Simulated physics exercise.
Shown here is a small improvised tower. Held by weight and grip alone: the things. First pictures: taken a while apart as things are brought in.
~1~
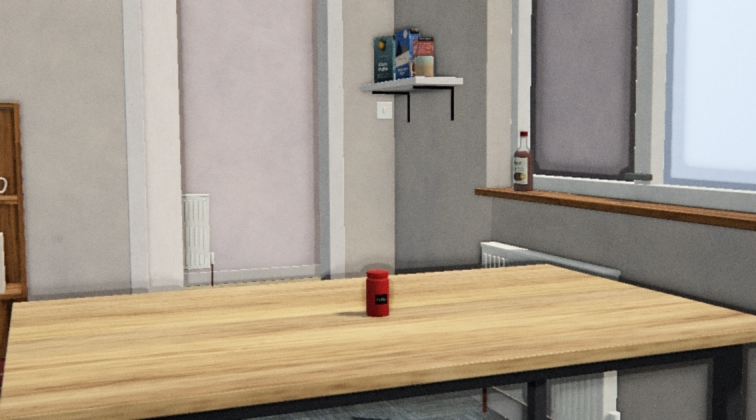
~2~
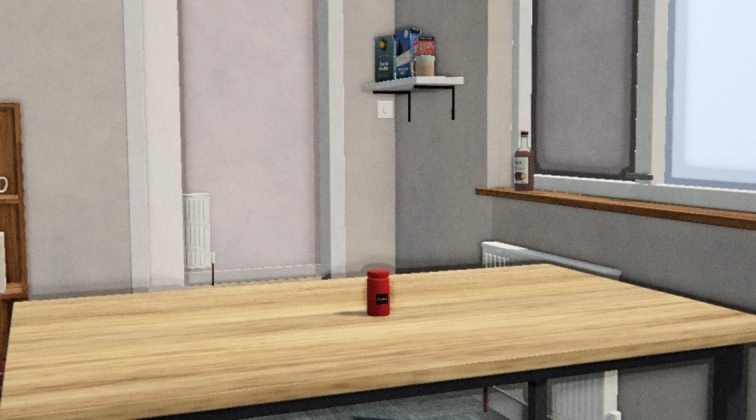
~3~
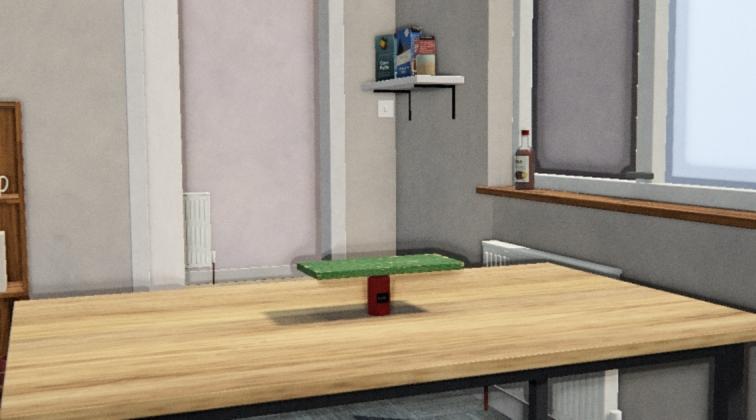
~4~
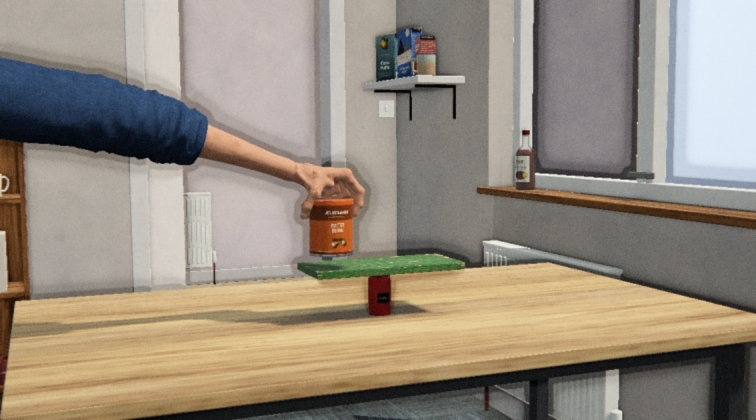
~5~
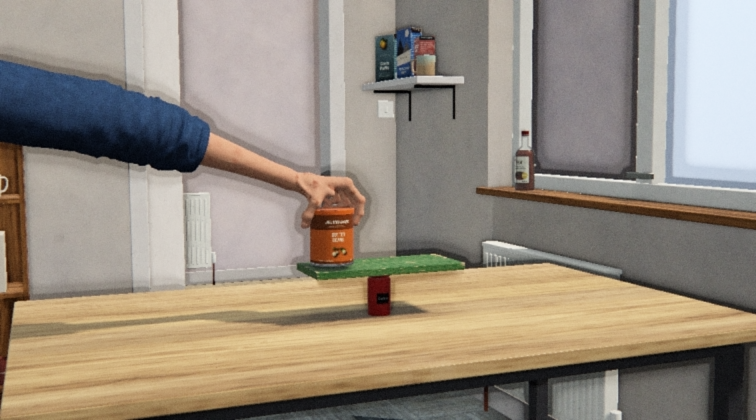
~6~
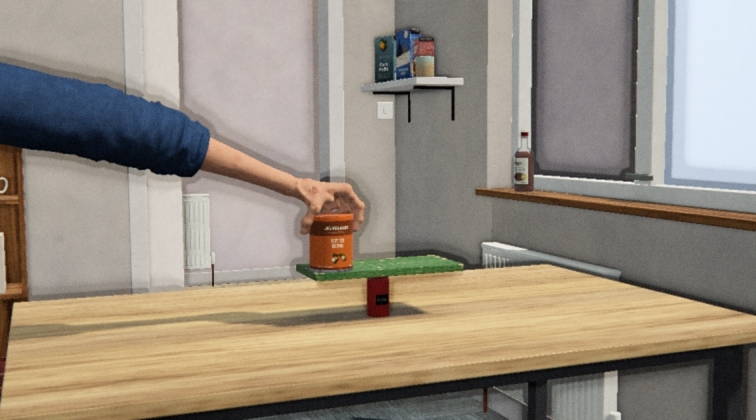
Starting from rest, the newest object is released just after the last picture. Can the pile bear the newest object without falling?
No, it falls.
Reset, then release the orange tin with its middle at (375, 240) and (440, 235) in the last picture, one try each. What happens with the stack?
Trial 1 - stable; trial 2 - collapsed.
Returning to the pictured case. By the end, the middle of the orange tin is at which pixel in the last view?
Look around (266, 311) in the final frame.
Then, 0.30 s after the last picture, orange tin now fallen; green board tipped 40° from how it was.
Then, 0.60 s after the last picture, green board tipped 32° from how it was.
Then, 1.30 s after the last picture, green board now fallen; red shaker tipped 9° from how it was.
By the end, fallen, orange tin and green board; moved from the start, red shaker. Seen from the same camera at the end, orange tin near (266, 311). The stack comes apart.
